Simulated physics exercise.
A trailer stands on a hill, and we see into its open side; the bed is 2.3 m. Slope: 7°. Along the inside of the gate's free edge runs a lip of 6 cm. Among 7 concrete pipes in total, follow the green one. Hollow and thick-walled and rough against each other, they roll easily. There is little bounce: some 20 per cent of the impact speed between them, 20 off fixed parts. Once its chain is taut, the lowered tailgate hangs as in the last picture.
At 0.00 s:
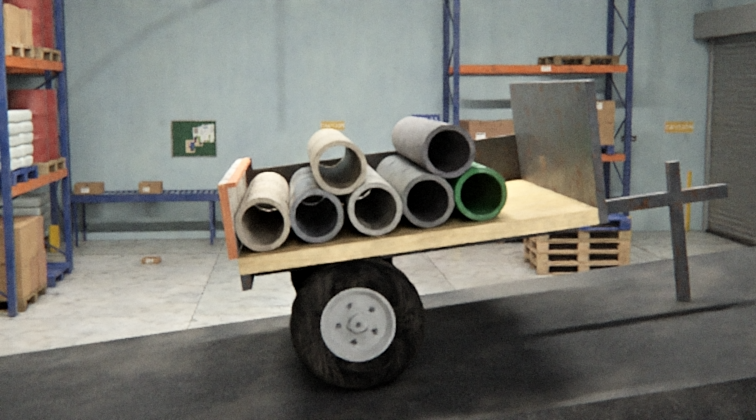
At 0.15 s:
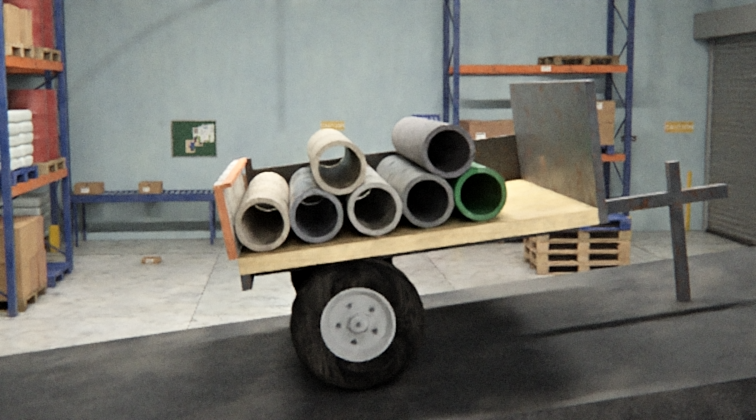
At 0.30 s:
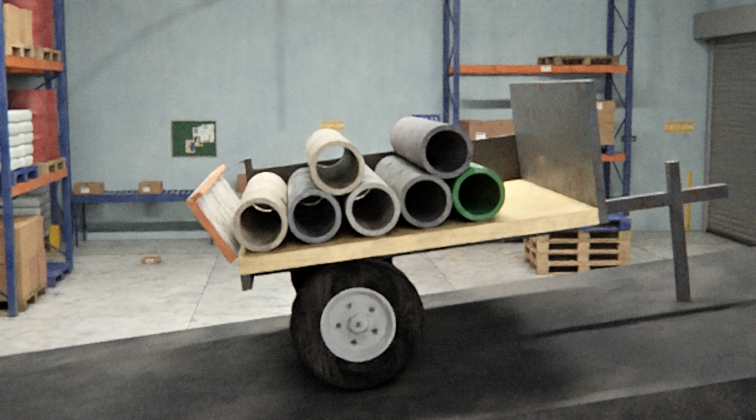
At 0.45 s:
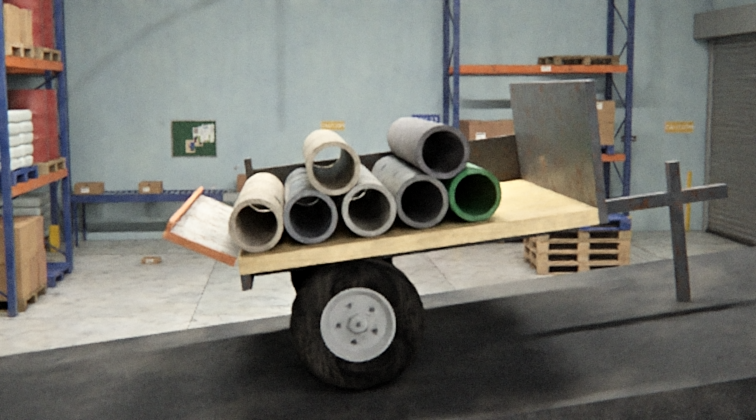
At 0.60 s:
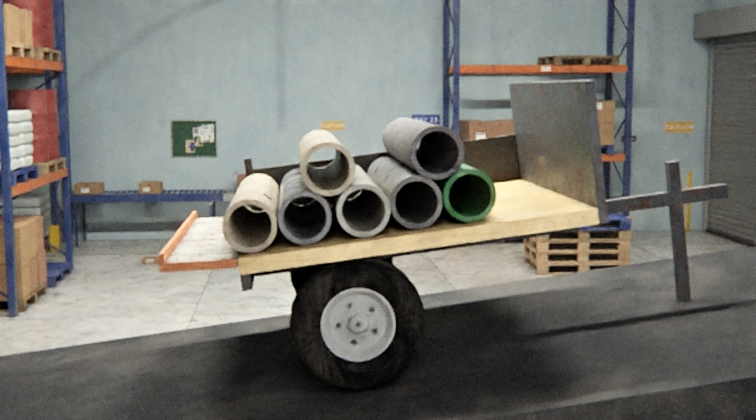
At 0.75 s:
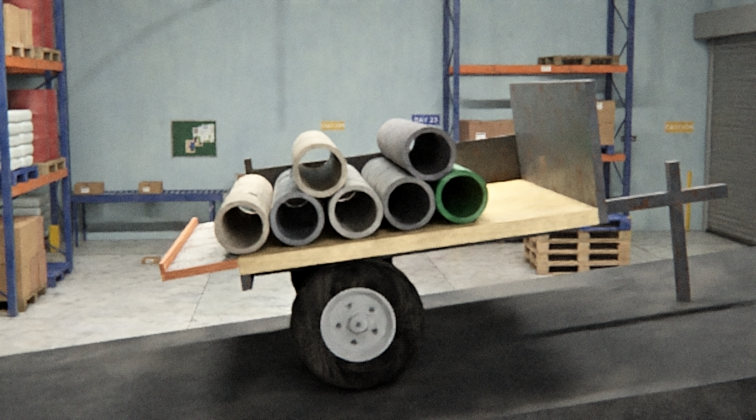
Tailgate of a sloping trailer swinging down to the left, then stacked concrete pipes, one green, shifting slightly left along the bed.
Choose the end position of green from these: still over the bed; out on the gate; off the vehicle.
My pick for green is still over the bed.
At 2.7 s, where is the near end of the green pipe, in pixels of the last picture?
That would be about (340, 214) in pixels.
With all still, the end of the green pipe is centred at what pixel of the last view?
Look near pixel (340, 214).
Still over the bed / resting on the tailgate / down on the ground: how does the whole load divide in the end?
3, 3, 1.
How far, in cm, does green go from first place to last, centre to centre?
Green shifts something like 90.
By 1.6 s, green is on the bed, 95 cm short of the hinge, rolling left; 0 out so far.
By 2.7 s, green is on the bed, 65 cm short of the hinge; 1 out so far.
Finally (4.0 s), green is on the bed, 65 cm short of the hinge; 1 out so far.
